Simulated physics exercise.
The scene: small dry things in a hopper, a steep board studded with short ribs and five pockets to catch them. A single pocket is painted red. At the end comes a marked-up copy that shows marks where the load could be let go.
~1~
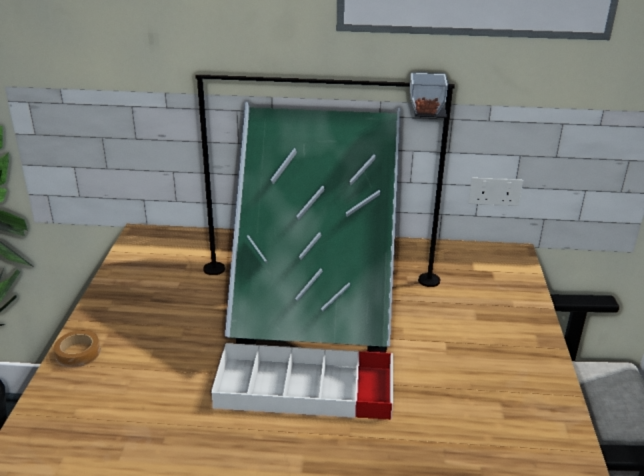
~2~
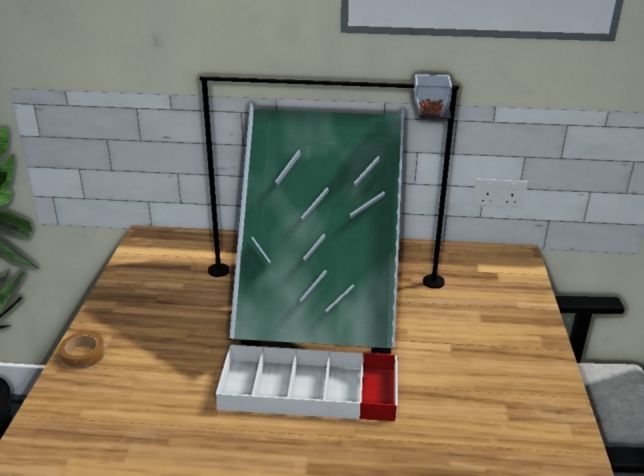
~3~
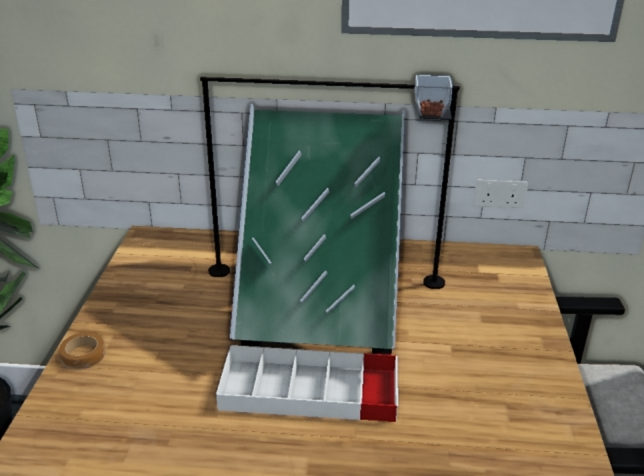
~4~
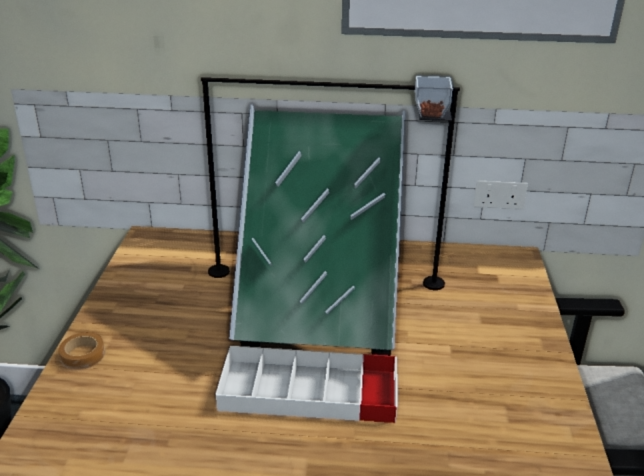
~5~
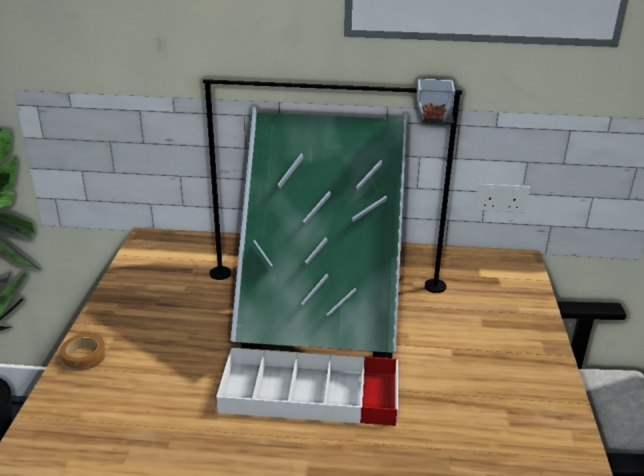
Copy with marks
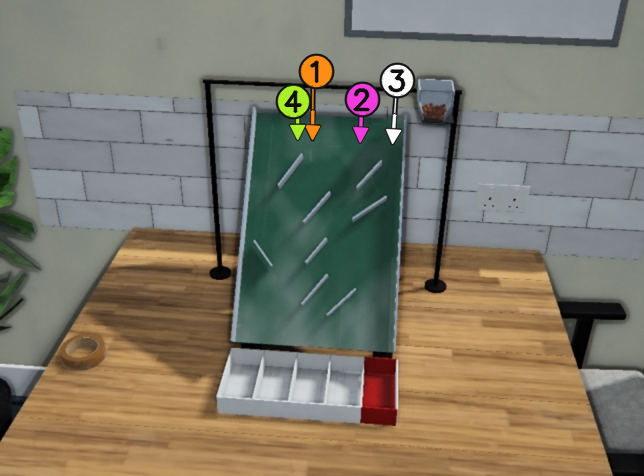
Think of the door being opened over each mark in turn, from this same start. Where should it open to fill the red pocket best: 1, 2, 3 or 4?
Use mark 3.
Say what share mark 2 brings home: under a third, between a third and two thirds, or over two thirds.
Under a third.
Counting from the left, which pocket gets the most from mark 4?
The first from the left.
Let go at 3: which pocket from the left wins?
The fifth.
On the marked copy, mark 1 meets the board at (312, 134); mark 2 meets the board at (360, 137); mark 3 meets the board at (392, 138); mark 4 meets the board at (297, 134).
With 1, none in the red pocket, nearly all in other pockets, a small part outside the box.
With 2, a stray few in the red pocket, nearly all in other pockets.
With 3, about half in the red pocket, about a third in other pockets, a small part outside the box.
With 4, none in the red pocket, nearly all in other pockets, a stray few outside the box.
